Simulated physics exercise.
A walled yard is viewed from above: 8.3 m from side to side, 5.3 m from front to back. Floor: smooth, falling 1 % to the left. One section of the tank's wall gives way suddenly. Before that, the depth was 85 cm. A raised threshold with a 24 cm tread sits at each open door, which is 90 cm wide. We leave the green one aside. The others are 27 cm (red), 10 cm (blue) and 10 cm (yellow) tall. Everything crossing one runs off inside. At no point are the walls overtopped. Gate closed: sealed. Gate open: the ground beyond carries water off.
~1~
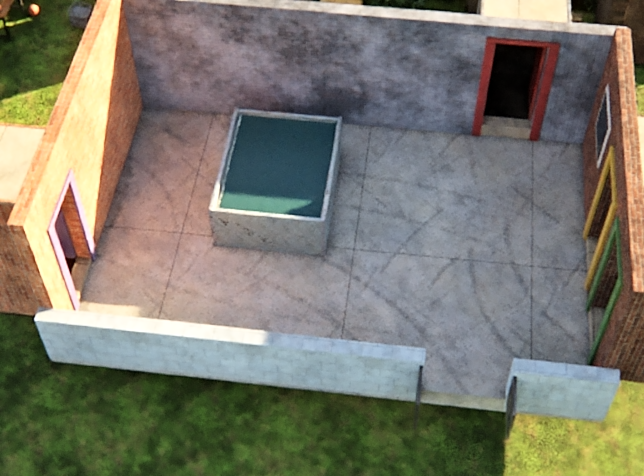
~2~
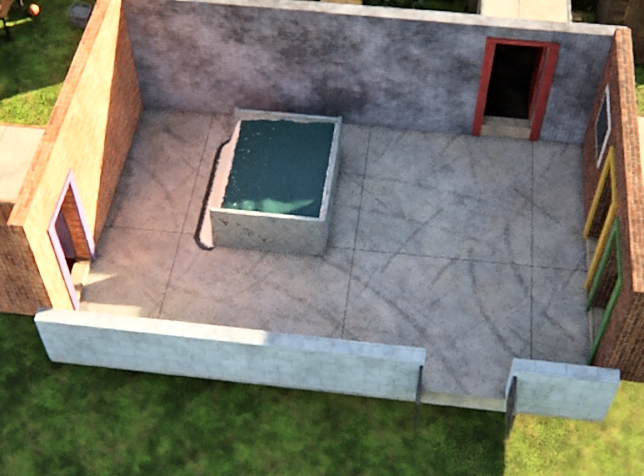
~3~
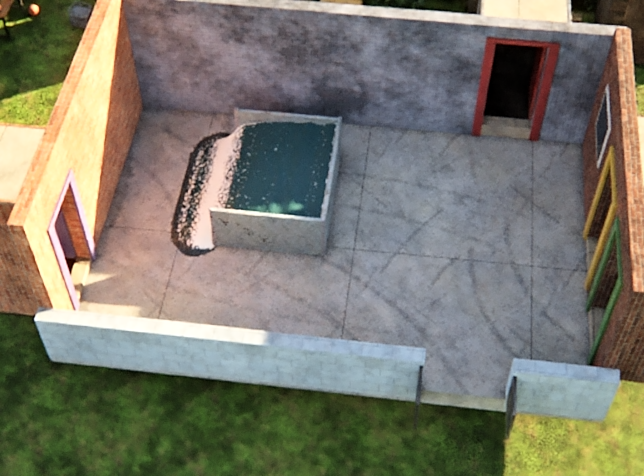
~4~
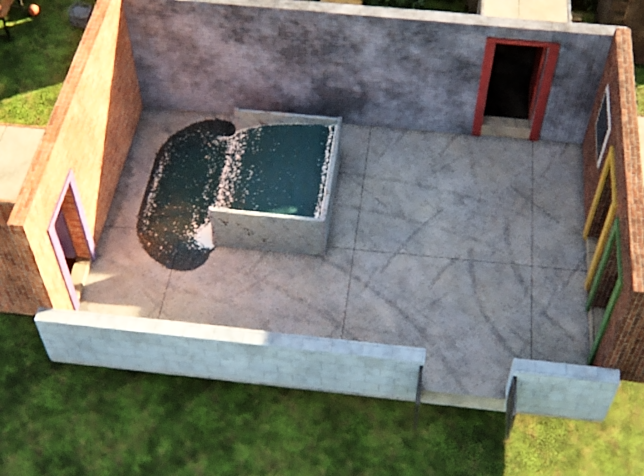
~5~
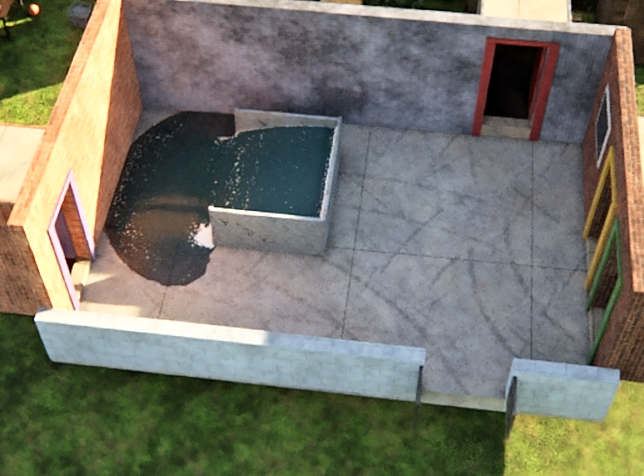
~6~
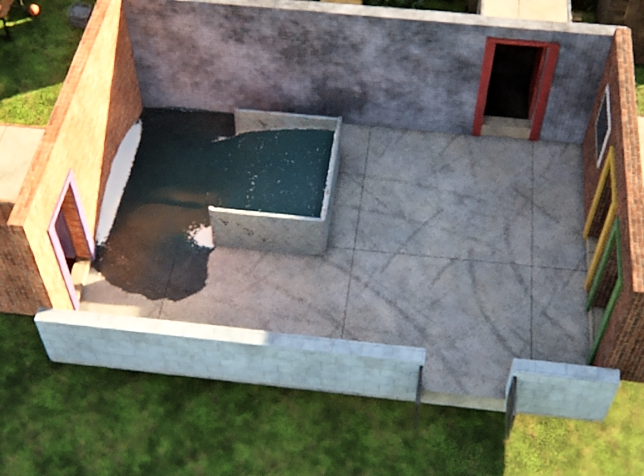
Dark water bursting from the left side of a concrete tank, spreading across a walled yard's floor and reaching the brick wall.
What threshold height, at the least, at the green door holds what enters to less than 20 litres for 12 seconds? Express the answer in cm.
A height of roughly 10 cm.
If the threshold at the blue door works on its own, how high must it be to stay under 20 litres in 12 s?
Blue door, minimum about 21 cm.
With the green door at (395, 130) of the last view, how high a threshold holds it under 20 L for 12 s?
6.5 cm.
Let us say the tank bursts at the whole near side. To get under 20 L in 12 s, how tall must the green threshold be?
Some 16 cm.
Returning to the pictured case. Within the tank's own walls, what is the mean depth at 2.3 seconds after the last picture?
The mean depth is about 13 cm.
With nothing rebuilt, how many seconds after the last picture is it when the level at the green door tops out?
5.5 s.
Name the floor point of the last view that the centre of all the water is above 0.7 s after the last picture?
About (203, 192).
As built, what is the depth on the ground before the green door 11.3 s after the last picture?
You'd measure close to 4.5 cm there.
Then, 0.7 s after the last picture water covers 20 % of the floor, deepest (69 cm) near (143, 109); it has not reached the green door.
Then, 2.3 s after the last picture water covers 40 % of the floor, deepest (37 cm) near (67, 339); it has not reached the green door.
Then, 11.3 s after the last picture water covers 100 % of the floor, deepest (15 cm) near (342, 169); 5 cm at the green door, 0 litres in over its 17 cm threshold.
At the green door as built, the water peaked near 17 cm, 5.7 s after the last picture.
With a threshold of 8.5 cm, 34 litres would have come in within the 12 s; with 11.5 cm, 9 litres. So under 20 litres takes about 10 cm.
